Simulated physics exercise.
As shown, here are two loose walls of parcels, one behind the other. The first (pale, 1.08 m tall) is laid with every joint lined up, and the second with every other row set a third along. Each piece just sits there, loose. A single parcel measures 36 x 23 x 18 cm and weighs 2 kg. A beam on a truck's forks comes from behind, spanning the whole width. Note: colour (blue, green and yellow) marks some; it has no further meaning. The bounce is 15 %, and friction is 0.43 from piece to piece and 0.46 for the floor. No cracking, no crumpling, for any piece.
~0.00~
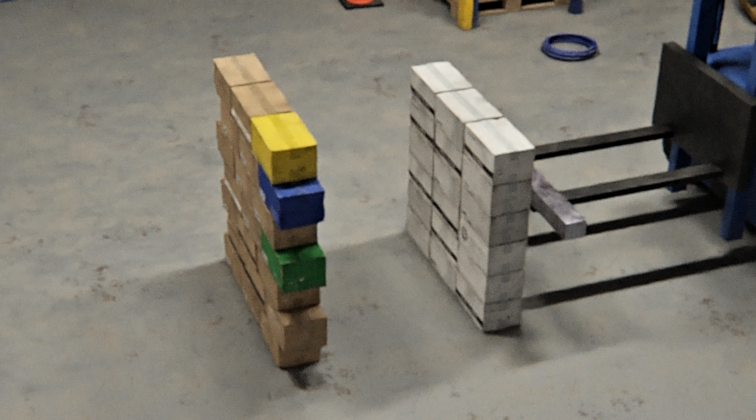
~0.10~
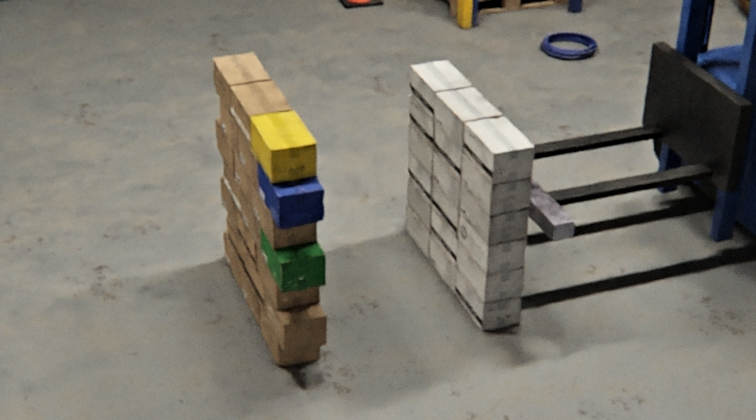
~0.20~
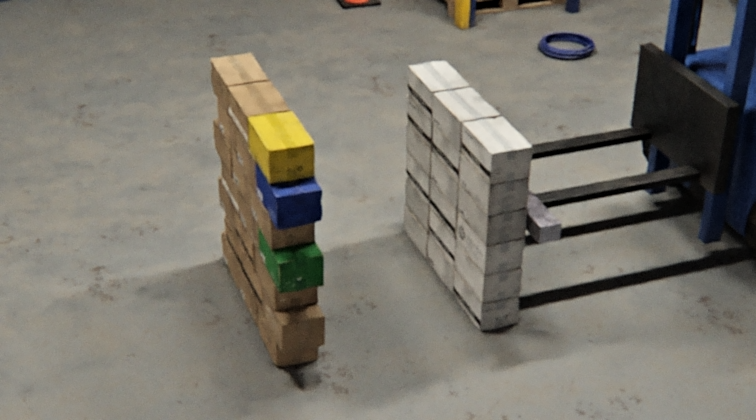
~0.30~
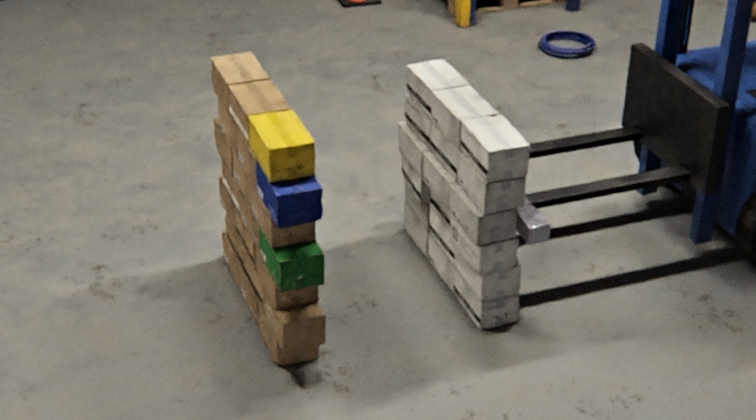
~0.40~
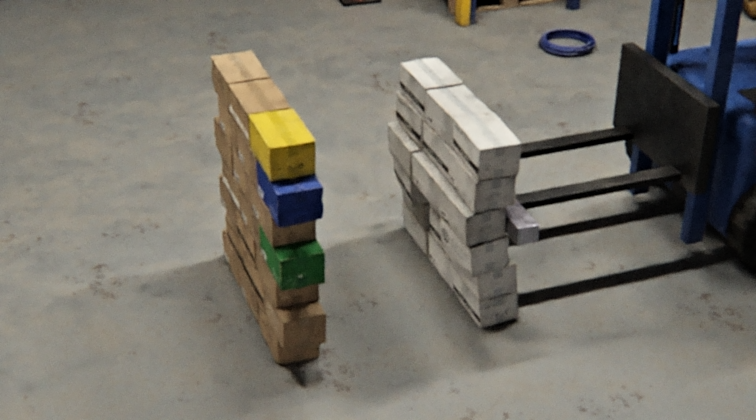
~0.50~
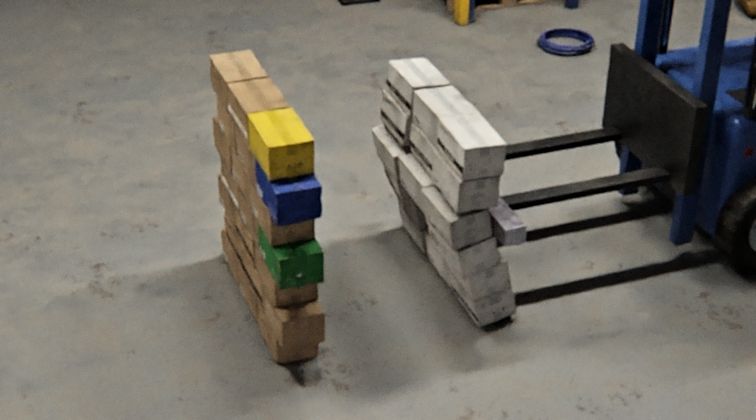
A blue forklift rolled in from the right and pressed a beam into the white block wall, shoving its middle and upper blocks leftward, while the brown wall with yellow, blue and green blocks stayed still.
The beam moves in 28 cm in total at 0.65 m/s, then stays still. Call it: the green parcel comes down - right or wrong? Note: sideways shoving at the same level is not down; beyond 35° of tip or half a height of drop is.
Wrong, it stays up.
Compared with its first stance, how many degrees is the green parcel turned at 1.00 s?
I'd put it at roughly 0 degrees away from its starting angle.
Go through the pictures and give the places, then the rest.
In the first picture (pixels give the middle of a visible side), beam (574, 231) 14 cm from the wall; green parcel (304, 276); blue parcel (303, 211); yellow parcel (283, 131); none of the others has stirred.
The second picture shows beam (562, 232) 8 cm from the wall; green parcel (304, 274).
The third picture shows beam (549, 234) 13 mm from the wall; green parcel (302, 275).
The fourth picture shows beam (538, 235) 52 mm in; green parcel (302, 273).
The fifth picture shows beam (527, 236) 12 cm in; green parcel (303, 272); none of the others has stirred.
The sixth picture shows beam (514, 237) 18 cm in; green parcel (302, 271); yellow parcel (280, 127); blue parcel (300, 207); none of the others has stirred.
After 0.72 s, 0 of the pale wall down; none of the 21 parcels of the second wall down; green parcel unmoved.
After 1.00 s, 15 of the pale wall down; none of the 21 parcels of the second wall down; green parcel unmoved.
In the end (1.8 s), 15 of the pale wall down; none of the 21 parcels of the second wall down, 6 disturbed; green parcel 42 mm from its place; yellow parcel unmoved; blue parcel 22 mm from its place. From the last view, middles, green parcel near (282, 253), yellow parcel near (279, 144).
